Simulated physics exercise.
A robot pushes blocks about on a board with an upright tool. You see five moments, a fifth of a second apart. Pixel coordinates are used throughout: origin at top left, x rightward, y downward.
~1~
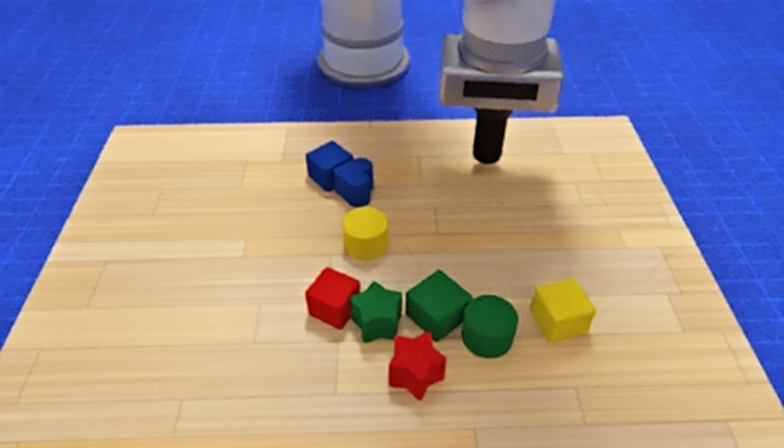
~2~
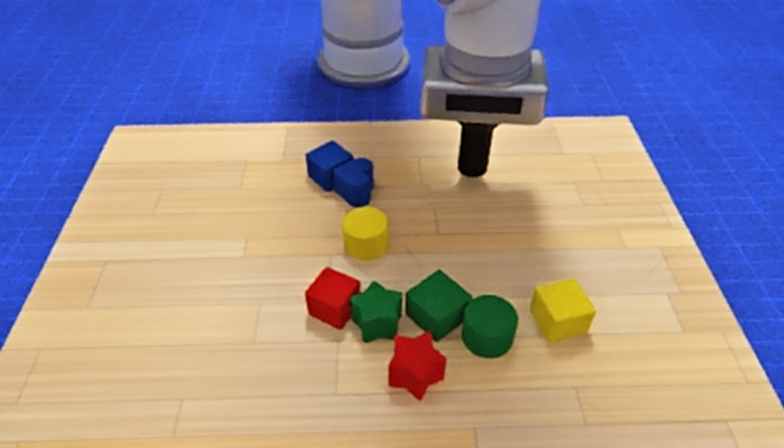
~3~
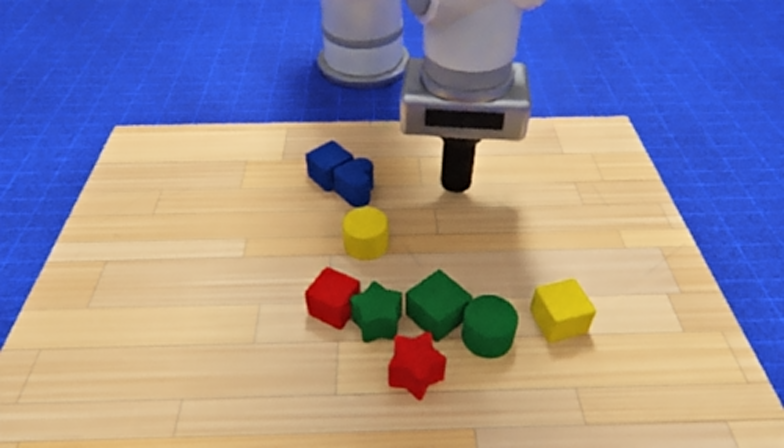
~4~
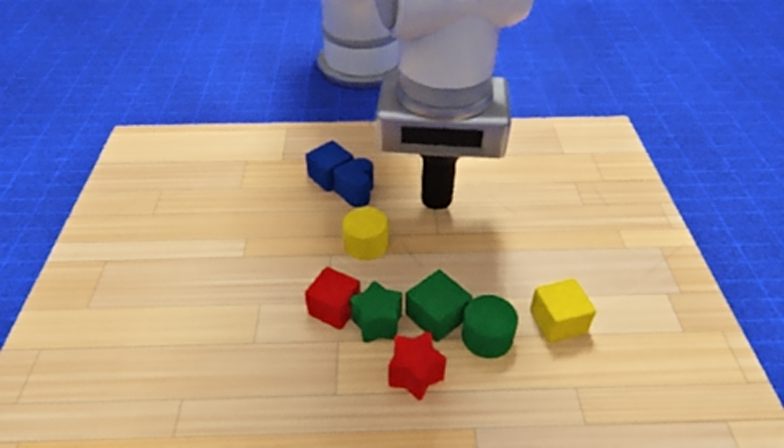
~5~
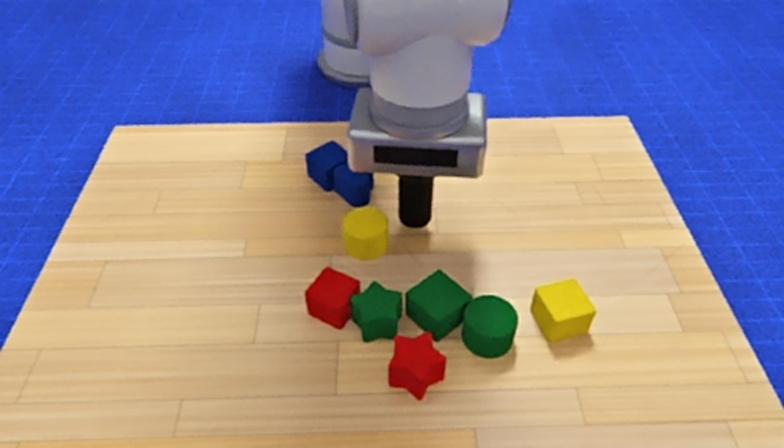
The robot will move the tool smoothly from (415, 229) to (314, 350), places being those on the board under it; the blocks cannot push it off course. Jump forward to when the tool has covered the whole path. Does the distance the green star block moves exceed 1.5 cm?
In short: No.
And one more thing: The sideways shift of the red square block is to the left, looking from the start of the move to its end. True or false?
Verdict: False.
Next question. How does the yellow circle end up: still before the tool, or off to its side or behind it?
The tool no longer has it in front.
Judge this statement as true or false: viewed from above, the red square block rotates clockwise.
True
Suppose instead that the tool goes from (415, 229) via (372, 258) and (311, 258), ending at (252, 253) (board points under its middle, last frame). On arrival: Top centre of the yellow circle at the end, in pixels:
The top centre is at (262, 203).
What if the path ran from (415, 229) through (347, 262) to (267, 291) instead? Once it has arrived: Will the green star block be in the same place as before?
Yes, I think so.
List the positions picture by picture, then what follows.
Tip of the tool at (487, 155), middles of tops, red square block at (332, 286), yellow circle at (365, 222), green star block at (377, 301), green square block at (439, 294), in the first frame.
Tool at (472, 168), nothing pushed, in the second frame.
Tool at (456, 183), nothing pushed, in the third frame.
Tool at (437, 199), nothing pushed, in the fourth frame.
Tool at (415, 217), red square block at (332, 286), yellow circle at (365, 222), green star block at (377, 301), green square block at (439, 294), in the fifth frame.
On the path given first. One third of the way, tool at (384, 253); yellow circle at (347, 229).
Two thirds of the way, tool at (350, 293); red square block at (312, 299), turned 25° clockwise; yellow circle at (347, 229).
At the end, tool at (312, 339); red square block at (268, 323), turned 80° clockwise; yellow circle at (347, 229); green star block at (376, 308), turned 25° anticlockwise; green square block unmoved.
